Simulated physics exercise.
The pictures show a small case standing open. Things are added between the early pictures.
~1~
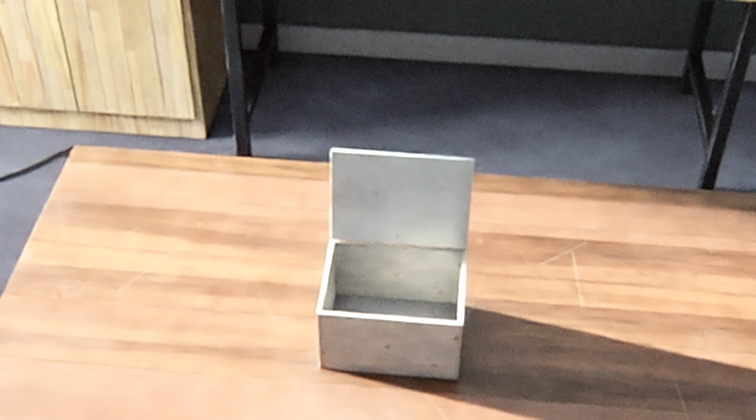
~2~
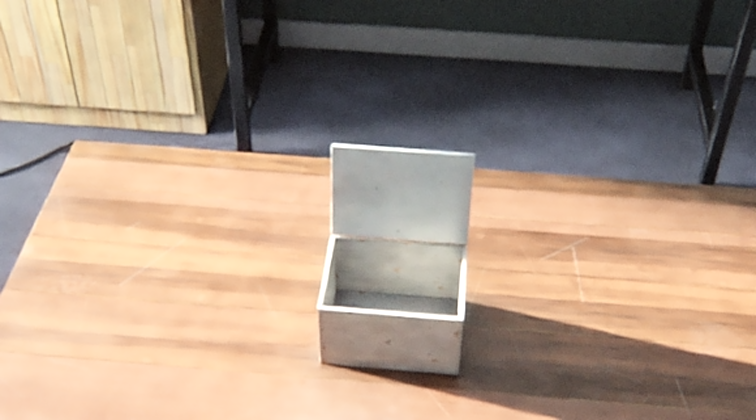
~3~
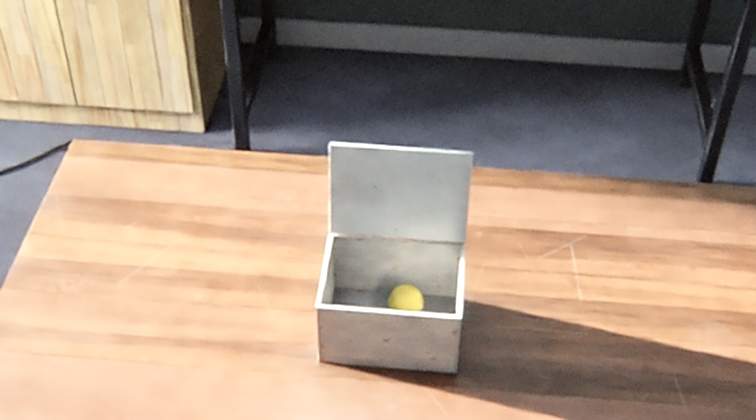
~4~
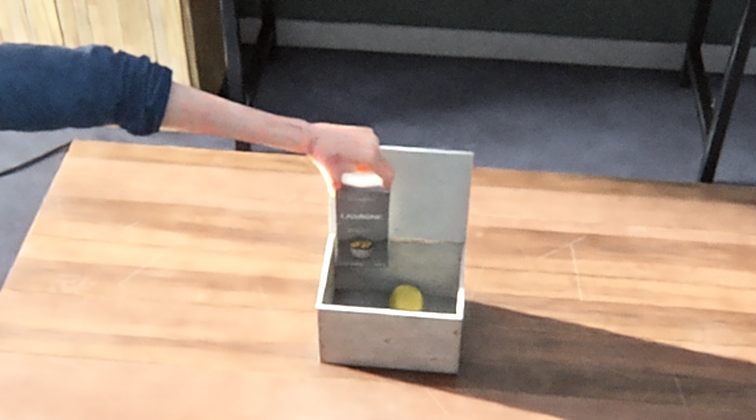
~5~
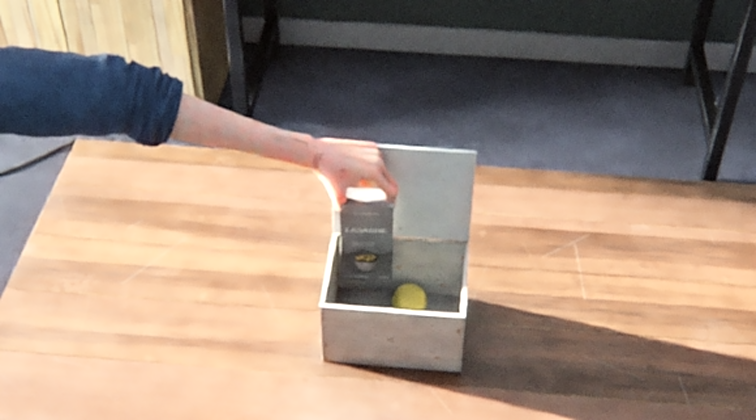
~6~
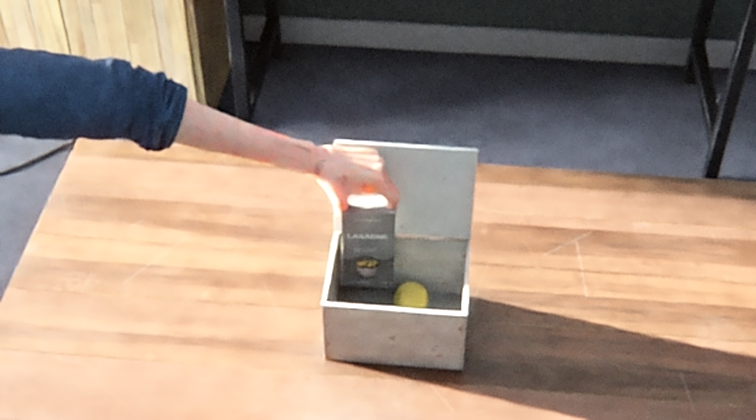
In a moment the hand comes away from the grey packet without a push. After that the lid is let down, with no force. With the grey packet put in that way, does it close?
The lid is held up.
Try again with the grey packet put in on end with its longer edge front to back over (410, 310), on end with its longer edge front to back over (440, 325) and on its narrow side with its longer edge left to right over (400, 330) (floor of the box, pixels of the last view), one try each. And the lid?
First try: It stays ajar; second try: It is held up; third try: It shuts flat.
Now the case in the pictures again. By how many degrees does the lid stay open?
About 14°.
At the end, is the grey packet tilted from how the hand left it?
It tips.
Then, 1.00 s after the last picture, lid starting down; grey packet slid about its own width near (363, 267); yellow lemon rolled about its own width.
Then, 1.90 s after the last picture, lid 51° above the rim; grey packet tipped 9° from how it was near (363, 272); yellow lemon rolled about its own width.
Then, 2.50 s after the last picture, lid 14° above the rim; grey packet tipped 40° from how it was near (364, 293); yellow lemon rolled about its own width.
At rest, lid 14° above the rim; tipped over in the box, grey packet; moved from the start, yellow lemon. Seen from the same camera at the end, grey packet near (363, 294).
